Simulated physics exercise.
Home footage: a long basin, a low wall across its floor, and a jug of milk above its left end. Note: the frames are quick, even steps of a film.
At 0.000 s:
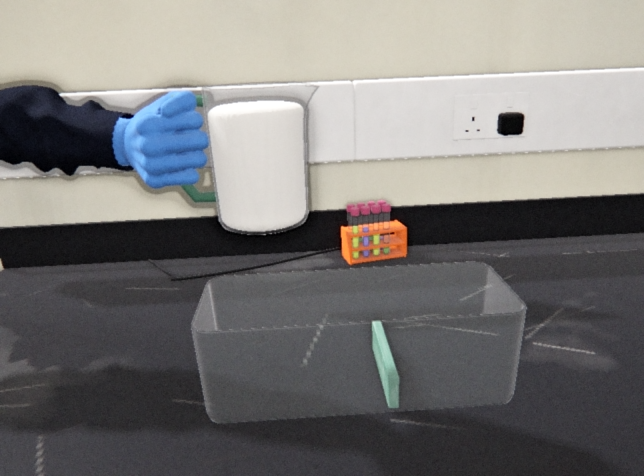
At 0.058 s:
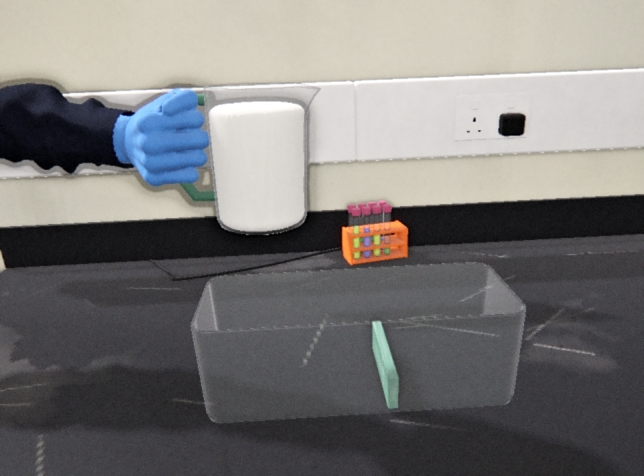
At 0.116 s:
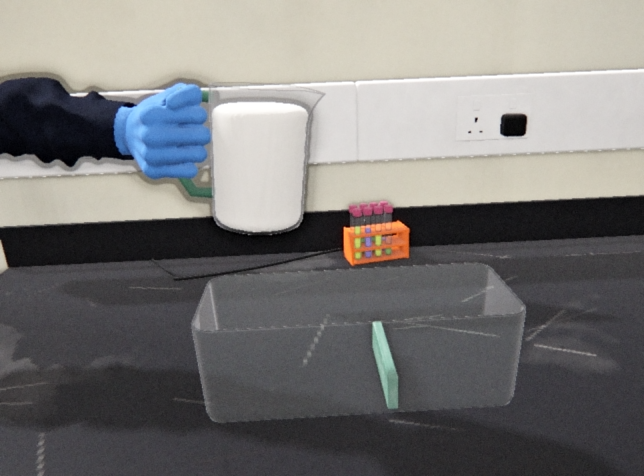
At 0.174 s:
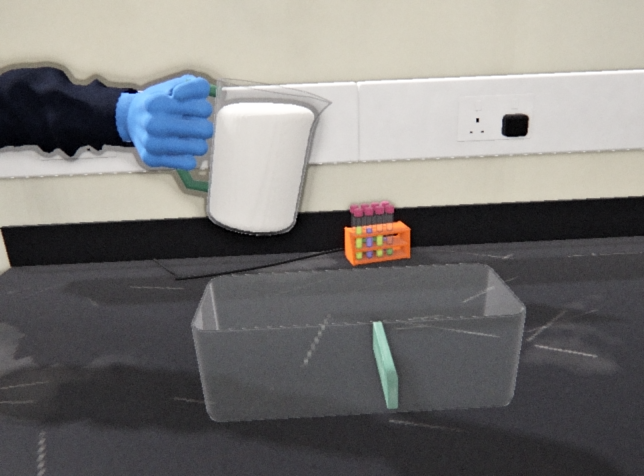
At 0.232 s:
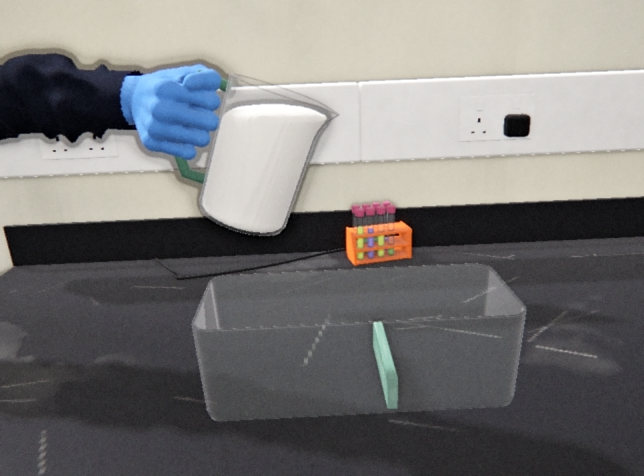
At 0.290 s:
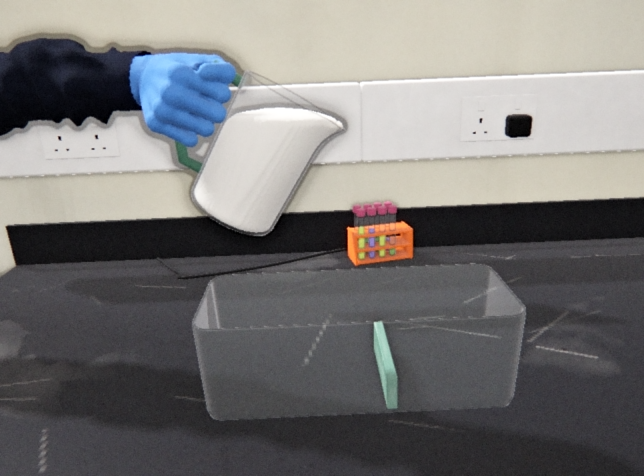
A blue-gloved hand holding a jug of milk steady, then tilting it gradually rightward above a clear basin with a low green wall.
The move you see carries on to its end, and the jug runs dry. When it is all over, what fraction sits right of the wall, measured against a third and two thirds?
I expect what gathers right of the wall to rise past two thirds.
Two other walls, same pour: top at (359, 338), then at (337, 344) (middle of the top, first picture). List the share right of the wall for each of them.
Roughly 95 % and 95 %.
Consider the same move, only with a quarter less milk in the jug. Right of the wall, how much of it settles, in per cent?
Close to 80 per cent, more or less.
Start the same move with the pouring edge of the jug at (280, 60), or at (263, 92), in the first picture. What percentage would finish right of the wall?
The first gives 35 %, the second 5 %.
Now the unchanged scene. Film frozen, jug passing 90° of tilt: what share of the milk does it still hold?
70 per cent, roughly.
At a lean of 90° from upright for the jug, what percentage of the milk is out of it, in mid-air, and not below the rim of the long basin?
It works out to about 20 percent.
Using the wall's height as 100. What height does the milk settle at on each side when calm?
Left part: 10 per cent, right part: 90 per cent.
A moment on, the jug is tipped on its side and 69 per cent is still to pour, 0 is left of the wall and 9 right of it.
Next, the jug is tipped right over and 22 per cent is still to pour, 5 is left of the wall and 51 right of it.
Then the jug is tipped right over and 3 per cent is still to pour, 9 is left of the wall and 82 right of it.
Later the jug is tipped right over and 0 per cent is still to pour, 12 is left of the wall and 87 right of it.
At rest 17 per cent lies left of the wall, 82 right of it and 1 outside.
